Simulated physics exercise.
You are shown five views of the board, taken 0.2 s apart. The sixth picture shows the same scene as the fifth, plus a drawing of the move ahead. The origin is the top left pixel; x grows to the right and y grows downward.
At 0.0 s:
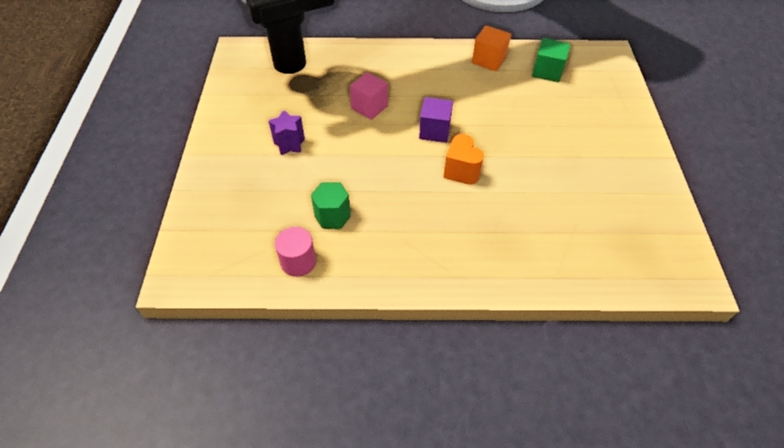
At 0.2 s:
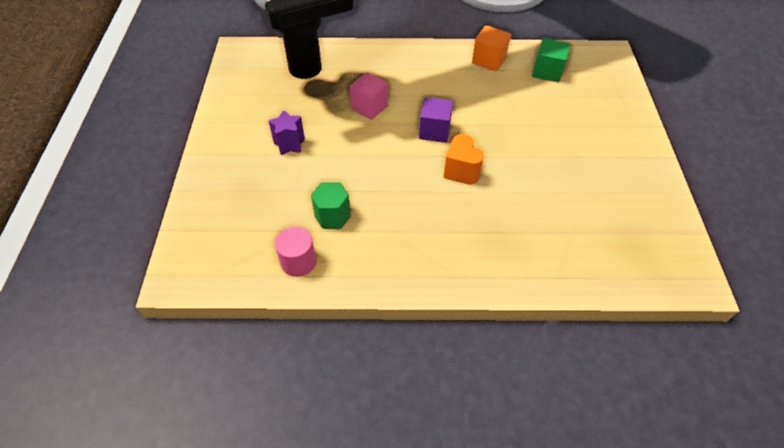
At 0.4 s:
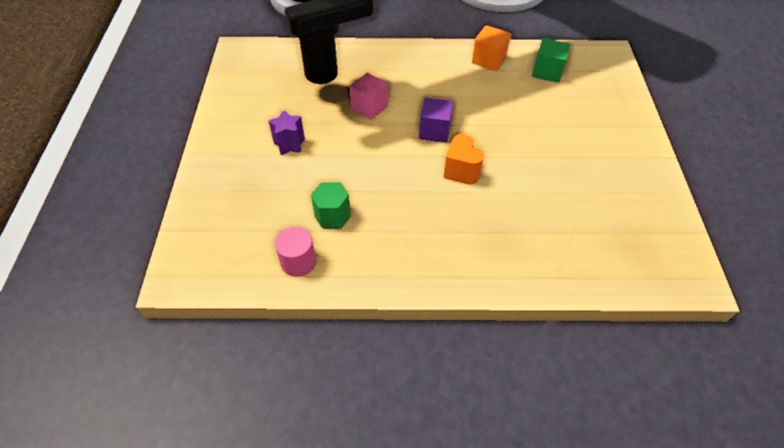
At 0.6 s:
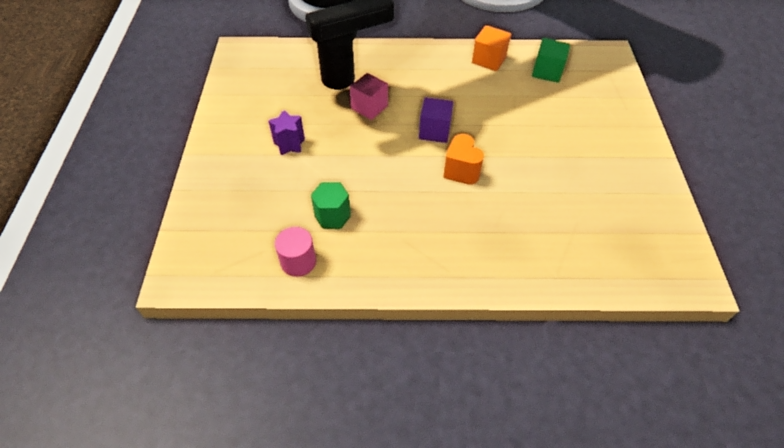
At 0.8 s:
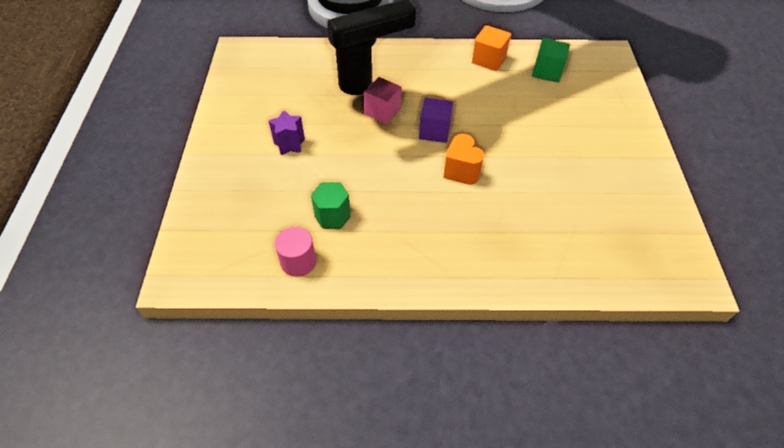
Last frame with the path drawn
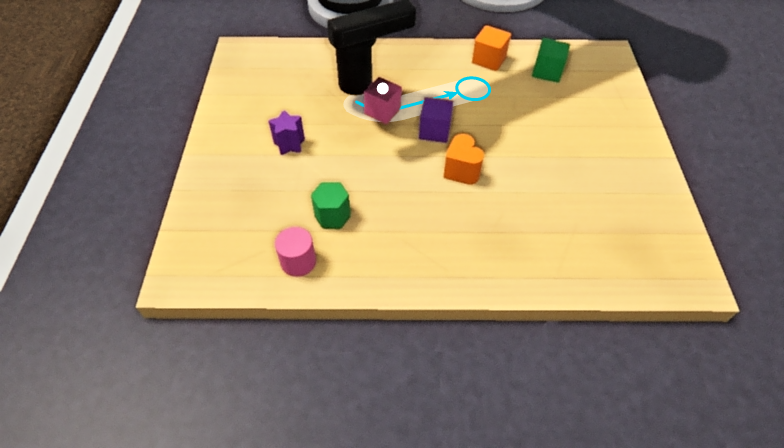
The clip opens on a wooden board scattered with small coloured blocks, a black rod standing near its upper left. The rod slides steadily right and slightly down toward the pink block while the blocks stay still. It then nudges the pink block a short way right, toward the purple square one.
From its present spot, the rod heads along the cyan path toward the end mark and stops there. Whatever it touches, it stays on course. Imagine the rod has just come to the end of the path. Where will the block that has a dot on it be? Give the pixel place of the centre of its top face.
It is going to be at (454, 94).
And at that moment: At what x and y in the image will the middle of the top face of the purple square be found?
If I read the scene right, the answer is (461, 115).
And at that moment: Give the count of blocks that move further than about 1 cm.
Put simply, two blocks are moved more than 1 cm.
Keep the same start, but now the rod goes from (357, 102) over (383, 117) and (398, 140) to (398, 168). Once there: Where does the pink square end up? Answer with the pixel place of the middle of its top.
The middle of its top is at (432, 114).
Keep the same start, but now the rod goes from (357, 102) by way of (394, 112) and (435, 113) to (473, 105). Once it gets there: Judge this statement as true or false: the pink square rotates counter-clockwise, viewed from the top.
The statement is incorrect.
Drawn move, from (357, 102) over (396, 109) and (435, 99) to (473, 89); the dot is on the pink square.
On the path given first. One third of the way, rod (397, 91); pink square (425, 96); purple square (448, 111), turned 20° clockwise.
Two thirds of the way, rod (437, 81); pink square (453, 94), turned 35° clockwise; purple square (461, 114), turned 55° clockwise.
At the end, rod (476, 71); pink square (454, 94), turned 35° clockwise; purple square (461, 115), turned 60° clockwise; orange square still.
